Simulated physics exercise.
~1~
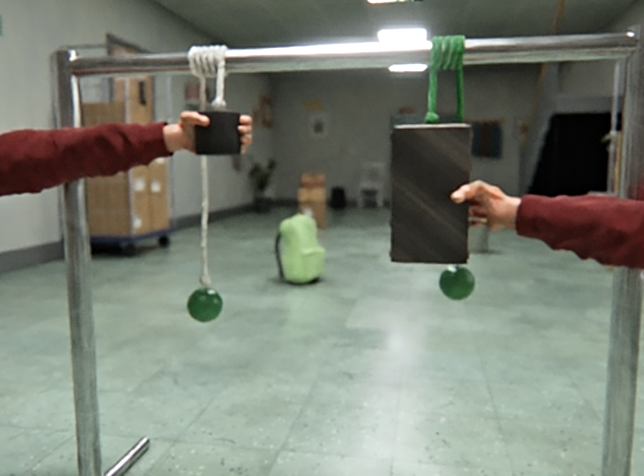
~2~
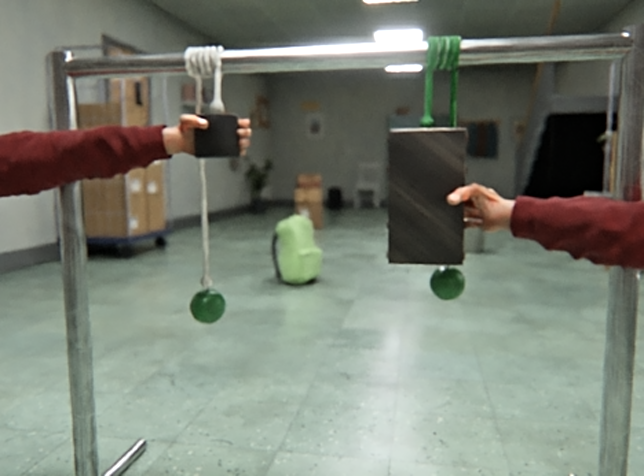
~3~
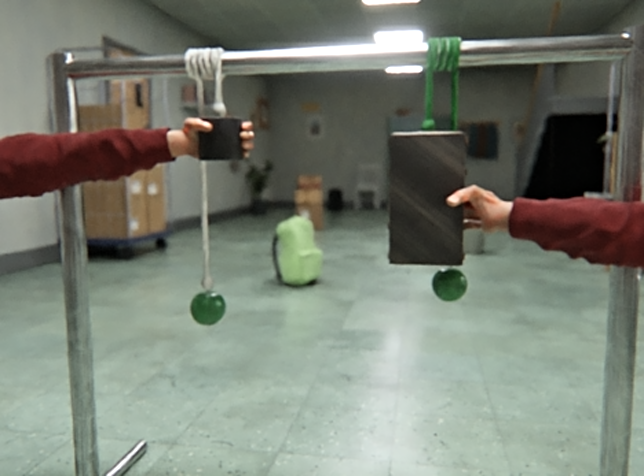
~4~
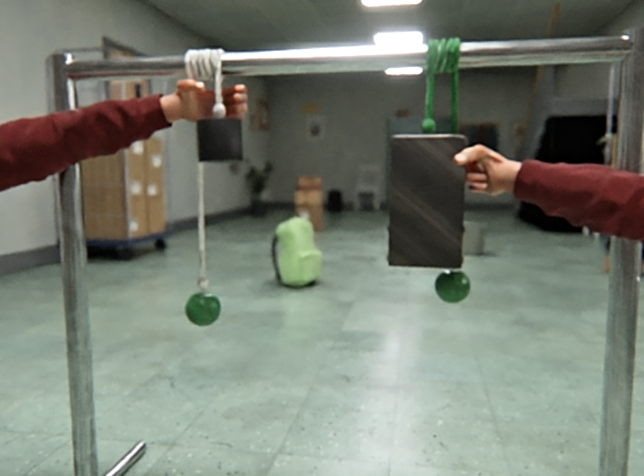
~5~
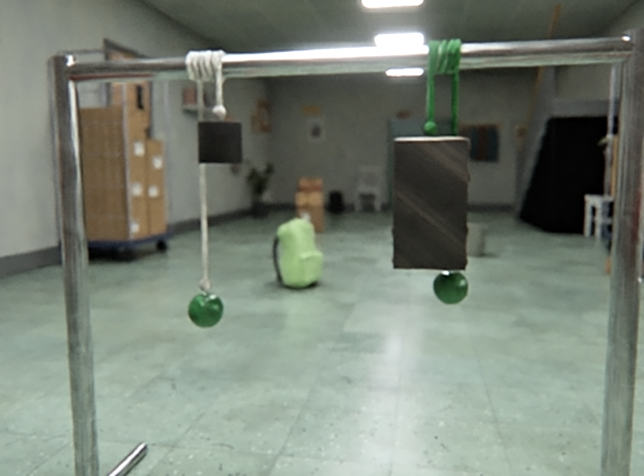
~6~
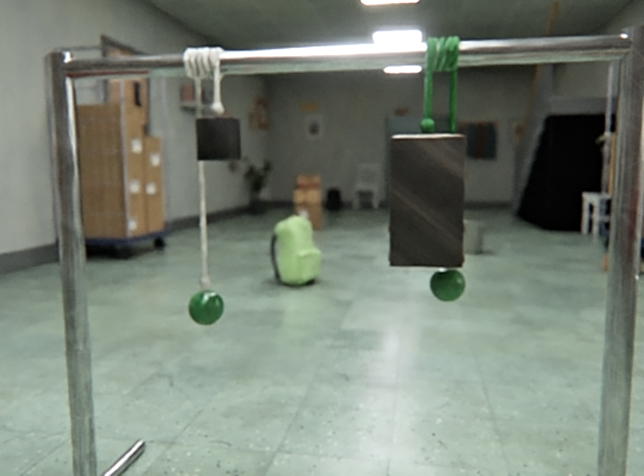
The video shows two hands in dark red sleeves holding a small dark block and a larger dark brown case beside ropes on a metal rail, with green balls below. The hands let go and withdraw, and both objects stay hanging in place.
